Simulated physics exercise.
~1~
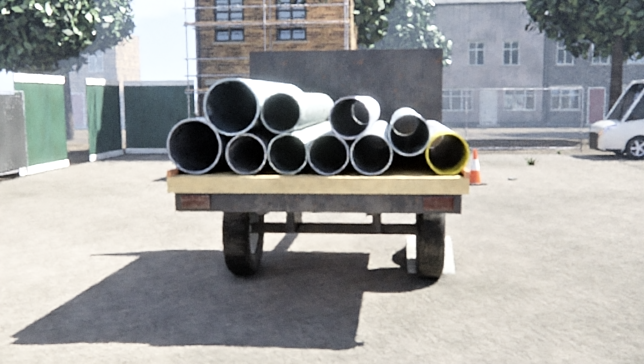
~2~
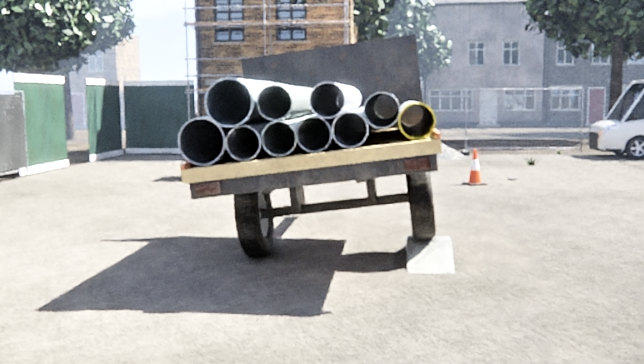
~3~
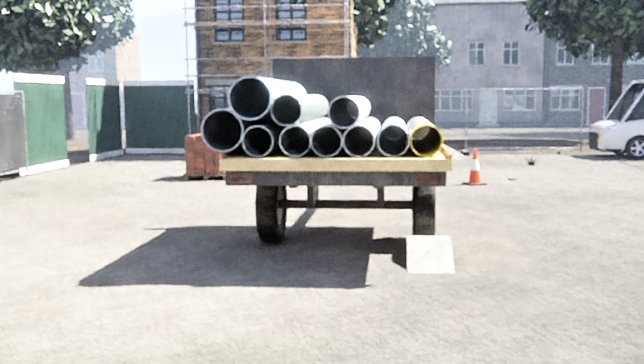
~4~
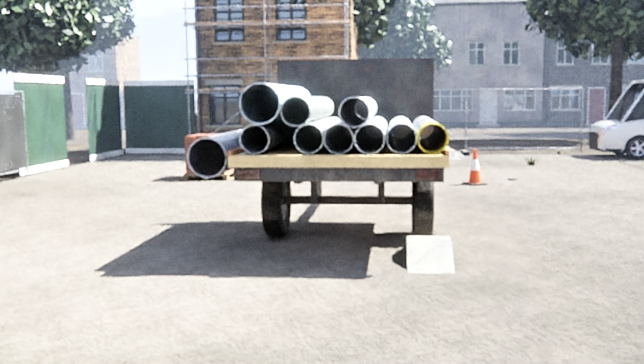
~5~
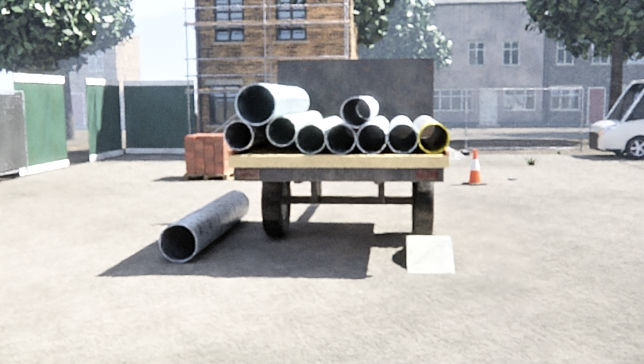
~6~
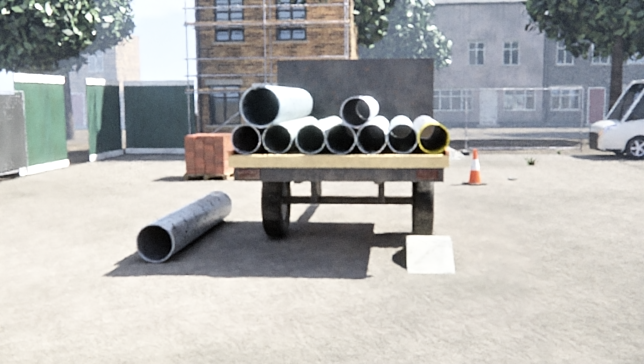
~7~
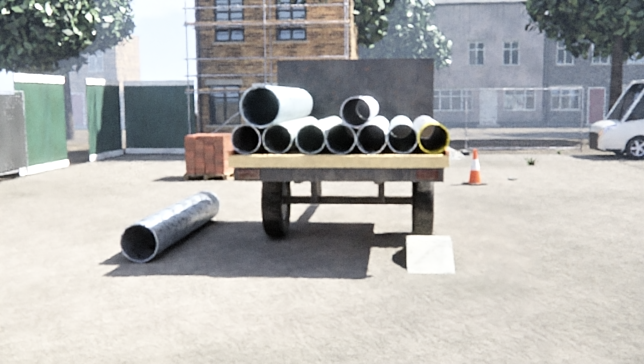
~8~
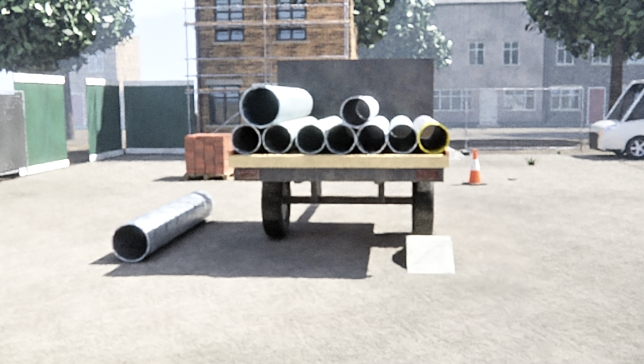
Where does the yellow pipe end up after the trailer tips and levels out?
It stays on the deck, at the right end of the bottom row of pipes.
